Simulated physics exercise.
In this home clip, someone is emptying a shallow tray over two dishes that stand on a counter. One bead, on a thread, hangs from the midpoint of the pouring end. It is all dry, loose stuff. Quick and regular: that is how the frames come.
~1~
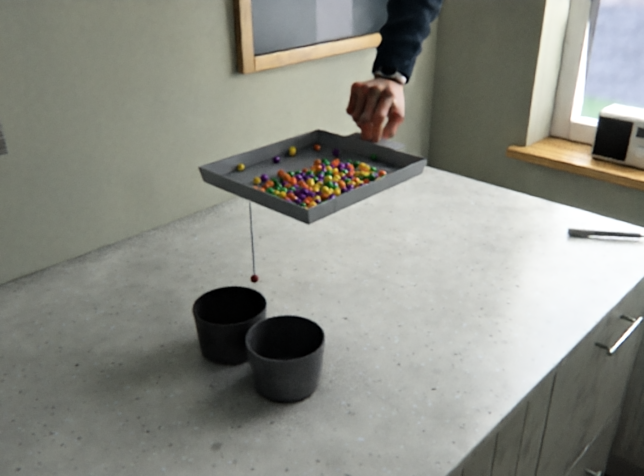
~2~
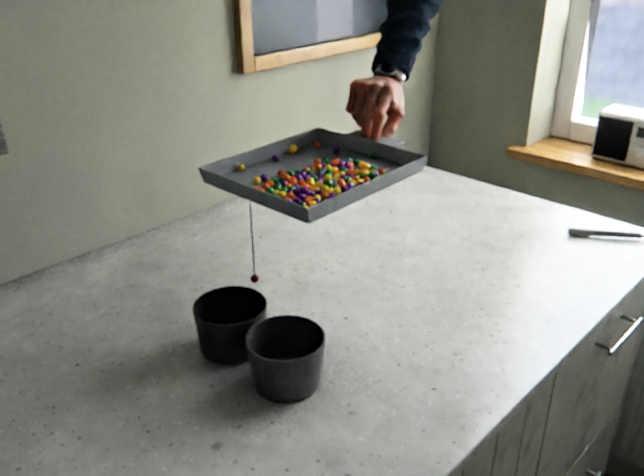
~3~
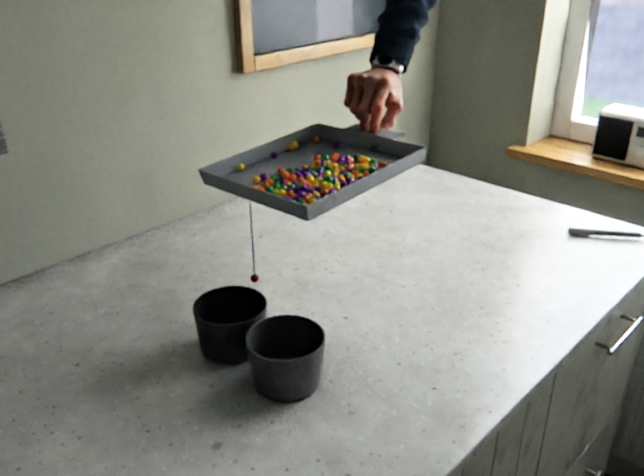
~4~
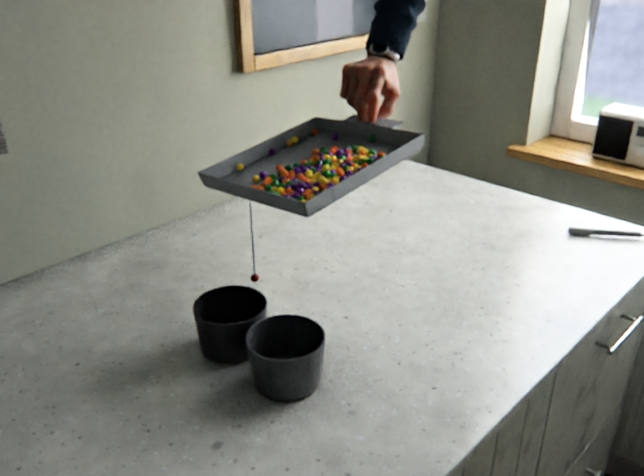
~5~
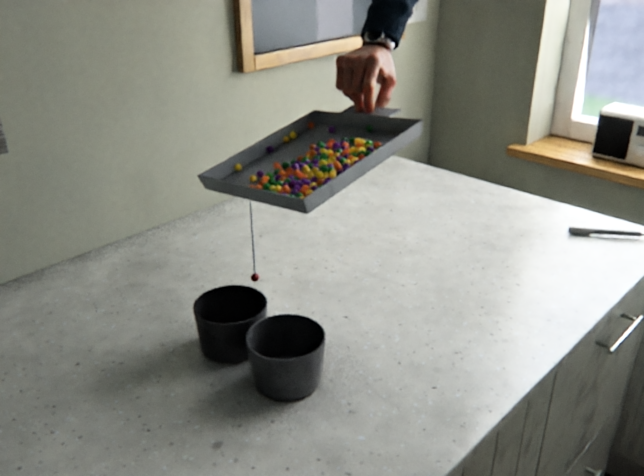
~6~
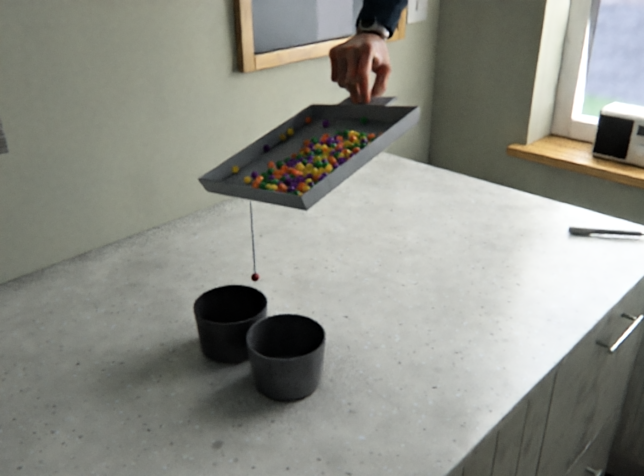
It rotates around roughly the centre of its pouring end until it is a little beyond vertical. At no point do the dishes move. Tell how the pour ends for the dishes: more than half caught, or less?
It ends with less than half caught.
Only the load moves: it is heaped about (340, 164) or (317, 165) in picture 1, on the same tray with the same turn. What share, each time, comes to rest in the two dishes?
0 % and 0 %.
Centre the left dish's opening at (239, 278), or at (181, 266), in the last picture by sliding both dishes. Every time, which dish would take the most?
In the first try it's the leftmost dish, and in the second it's the leftmost dish.
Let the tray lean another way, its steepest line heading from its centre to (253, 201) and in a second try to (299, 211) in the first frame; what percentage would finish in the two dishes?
Around 60 per cent first, around 50 per cent next.
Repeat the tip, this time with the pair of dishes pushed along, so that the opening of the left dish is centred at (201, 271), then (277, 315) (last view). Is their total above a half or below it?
At place one in excess of half; at place two not up to half.
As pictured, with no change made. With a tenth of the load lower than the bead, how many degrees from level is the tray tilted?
It is at around 70 degrees by then.
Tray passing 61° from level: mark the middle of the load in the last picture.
(236, 178).
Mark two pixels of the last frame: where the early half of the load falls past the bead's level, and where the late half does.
Earlier portion about (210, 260); later portion about (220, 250).
Shortly afterwards, tray tipped steeply; all but a few on the tray; only a few outside both; a little in the air.
Next, tray tipped right over; near a quarter on the tray; near two thirds outside both; near a quarter in the air.
Some moments later, tray tipped past a quarter turn; the whole lot outside both.
In the end, tray tipped past a quarter turn; none at all in the right dish; only a few in the left dish; all but a few outside both.
